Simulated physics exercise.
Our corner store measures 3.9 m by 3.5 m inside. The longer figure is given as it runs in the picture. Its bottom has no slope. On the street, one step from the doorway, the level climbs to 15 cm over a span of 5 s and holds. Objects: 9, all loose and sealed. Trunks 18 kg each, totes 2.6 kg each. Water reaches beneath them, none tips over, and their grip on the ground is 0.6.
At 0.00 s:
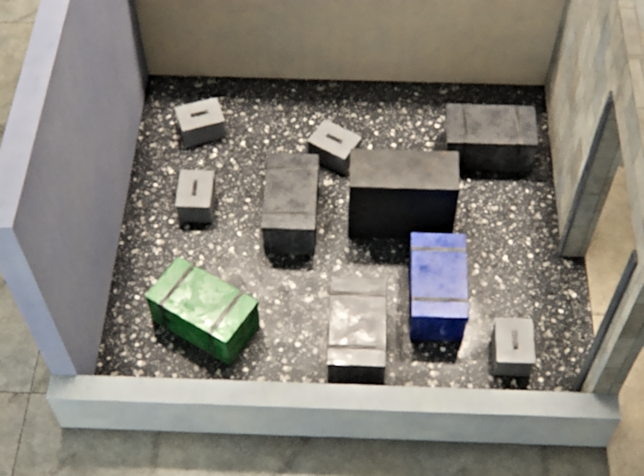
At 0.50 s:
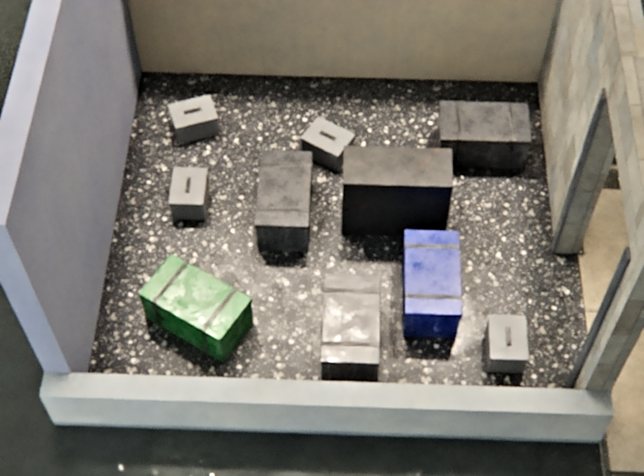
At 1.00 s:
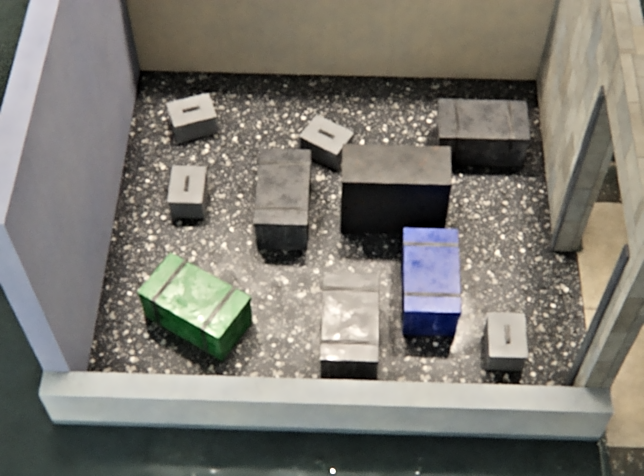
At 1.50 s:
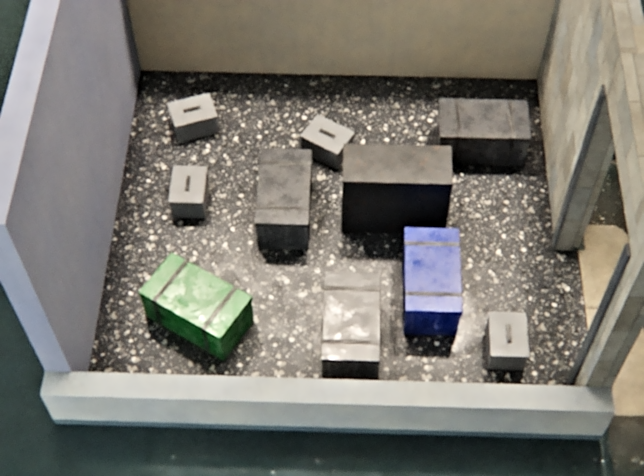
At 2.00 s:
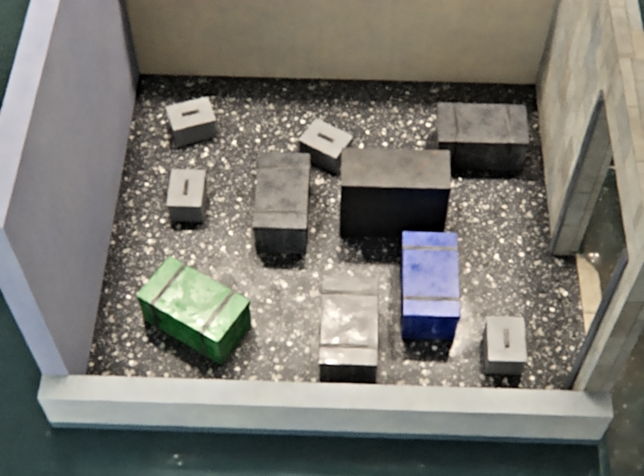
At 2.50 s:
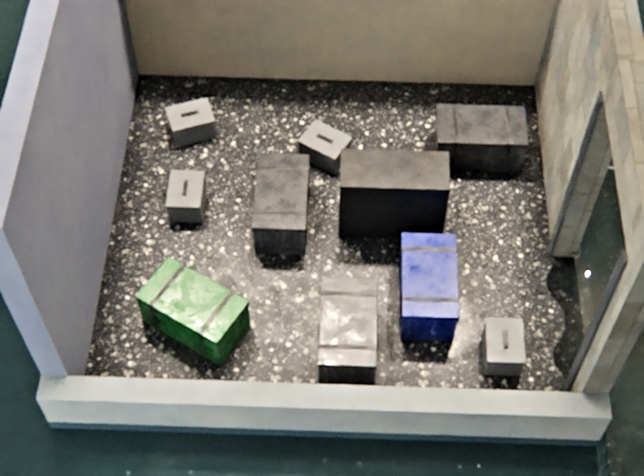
The clip shows a walled room from above, its green, blue and grey boxes staying still, as dark water spreads around the outside, covers the pale ground beyond the right-hand doorway and edges just inside the opening.
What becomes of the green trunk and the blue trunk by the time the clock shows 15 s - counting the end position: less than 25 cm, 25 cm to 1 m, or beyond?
Looking at the end spots, the green trunk goes a great distance and the blue trunk goes a great distance.
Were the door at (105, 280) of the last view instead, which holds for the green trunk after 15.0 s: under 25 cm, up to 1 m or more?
Well, the green trunk ends up distant in that setup.
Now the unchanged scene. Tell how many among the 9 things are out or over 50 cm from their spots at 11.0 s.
7 in all.
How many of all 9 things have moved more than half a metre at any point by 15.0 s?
Counting them up, I find 8.
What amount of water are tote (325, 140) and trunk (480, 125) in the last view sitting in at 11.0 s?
2 and 3 cm.
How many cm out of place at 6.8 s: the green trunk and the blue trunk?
0 and 60 cm, roughly.
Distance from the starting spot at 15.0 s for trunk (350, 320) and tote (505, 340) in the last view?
One is off by 140 cm, the other by 200 cm, in the order asked.
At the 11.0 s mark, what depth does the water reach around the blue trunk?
The depth there is around 9 cm.
After 3.5 s the green trunk is near (192, 299), 0.0 m from its start, aground; the blue trunk is near (430, 274), 0.0 m from its start, aground; 0 afloat.
After 6.8 s the green trunk is near (192, 299), 0.0 m from its start, aground; the blue trunk is near (359, 264), 0.6 m from its start, afloat; 2 afloat.
After 11.0 s the green trunk is near (139, 267), 0.5 m from its start, afloat; the blue trunk is near (175, 222), 2.1 m from its start, afloat; 6 afloat.
After 15.0 s the green trunk is near (144, 132), 1.8 m from its start, afloat; the blue trunk is near (218, 80), 2.7 m from its start, afloat; 9 afloat.
